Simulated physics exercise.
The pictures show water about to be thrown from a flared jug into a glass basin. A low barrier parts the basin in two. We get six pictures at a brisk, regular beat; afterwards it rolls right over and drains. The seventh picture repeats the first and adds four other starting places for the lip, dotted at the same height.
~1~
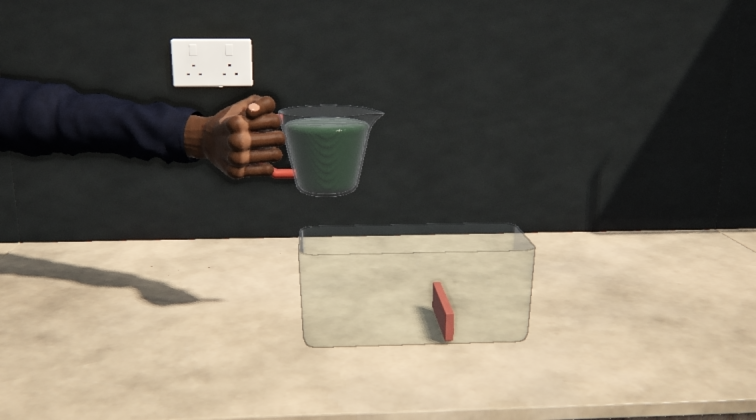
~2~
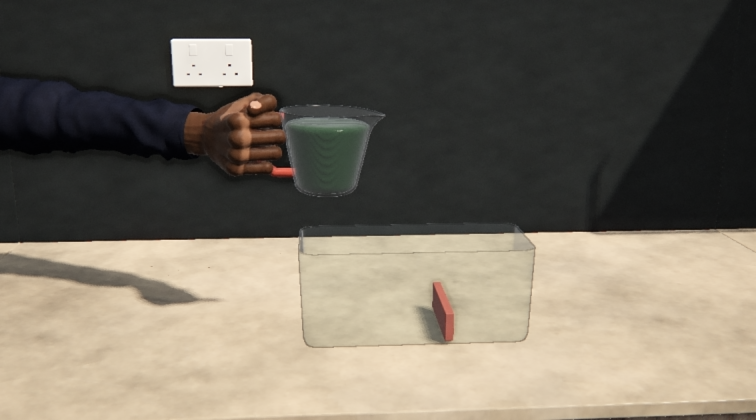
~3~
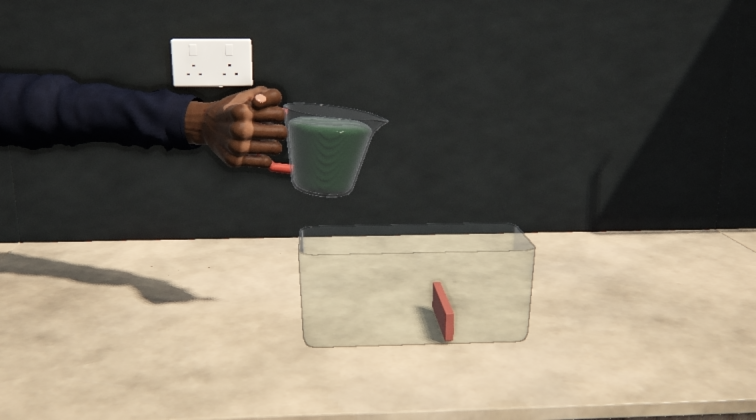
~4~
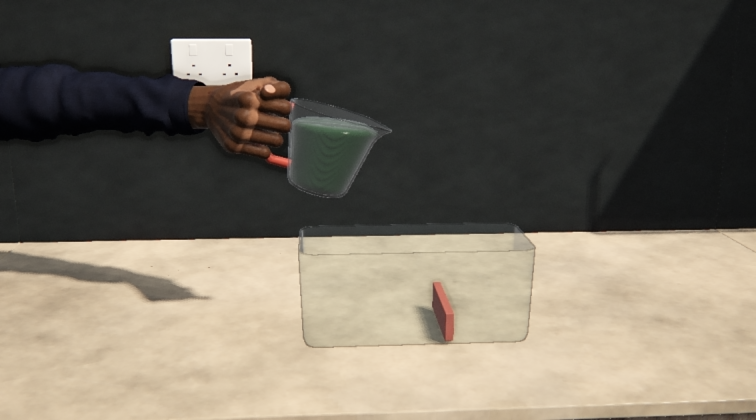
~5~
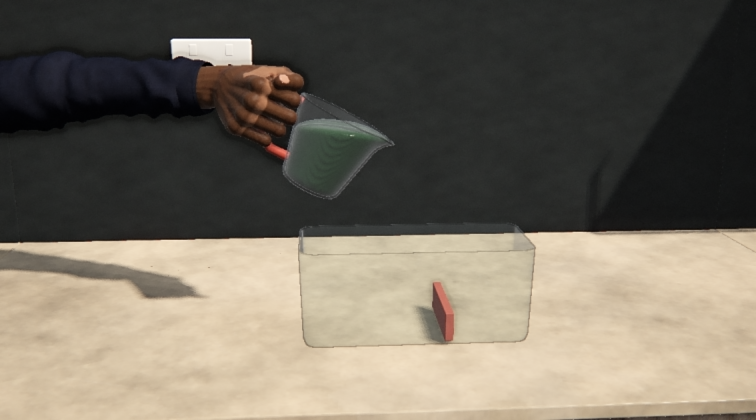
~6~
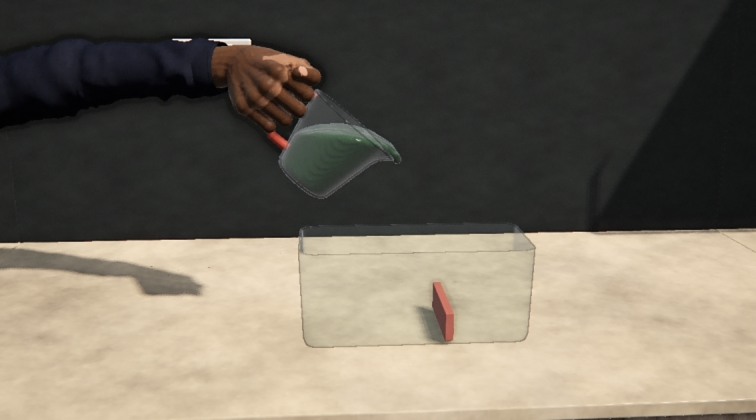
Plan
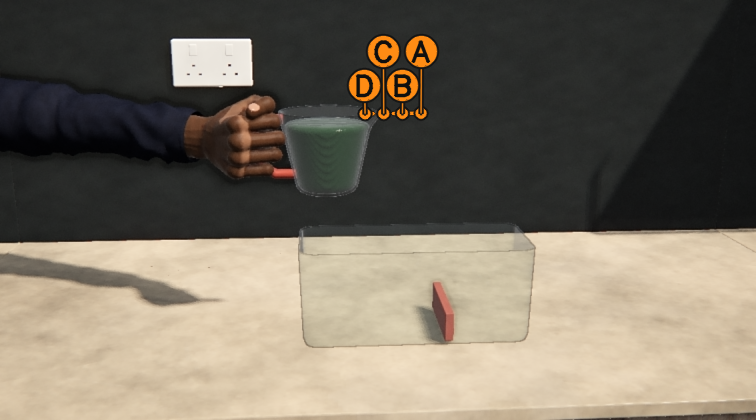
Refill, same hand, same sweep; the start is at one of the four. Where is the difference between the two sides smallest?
A.
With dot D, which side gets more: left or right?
The left one.
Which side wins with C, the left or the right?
The left one.
On the marked copy, A at (421, 113); B at (402, 113); C at (383, 113); D at (365, 113).
With A, about 51 % ends left of the wall and 46 % right of it; 3 % is lost outside.
With B, about 70 % ends left of the wall and 27 % right of it; 3 % is lost outside.
With C, about 85 % ends left of the wall and 13 % right of it.
With D, about 86 % ends left of the wall and 11 % right of it; 3 % is lost outside.
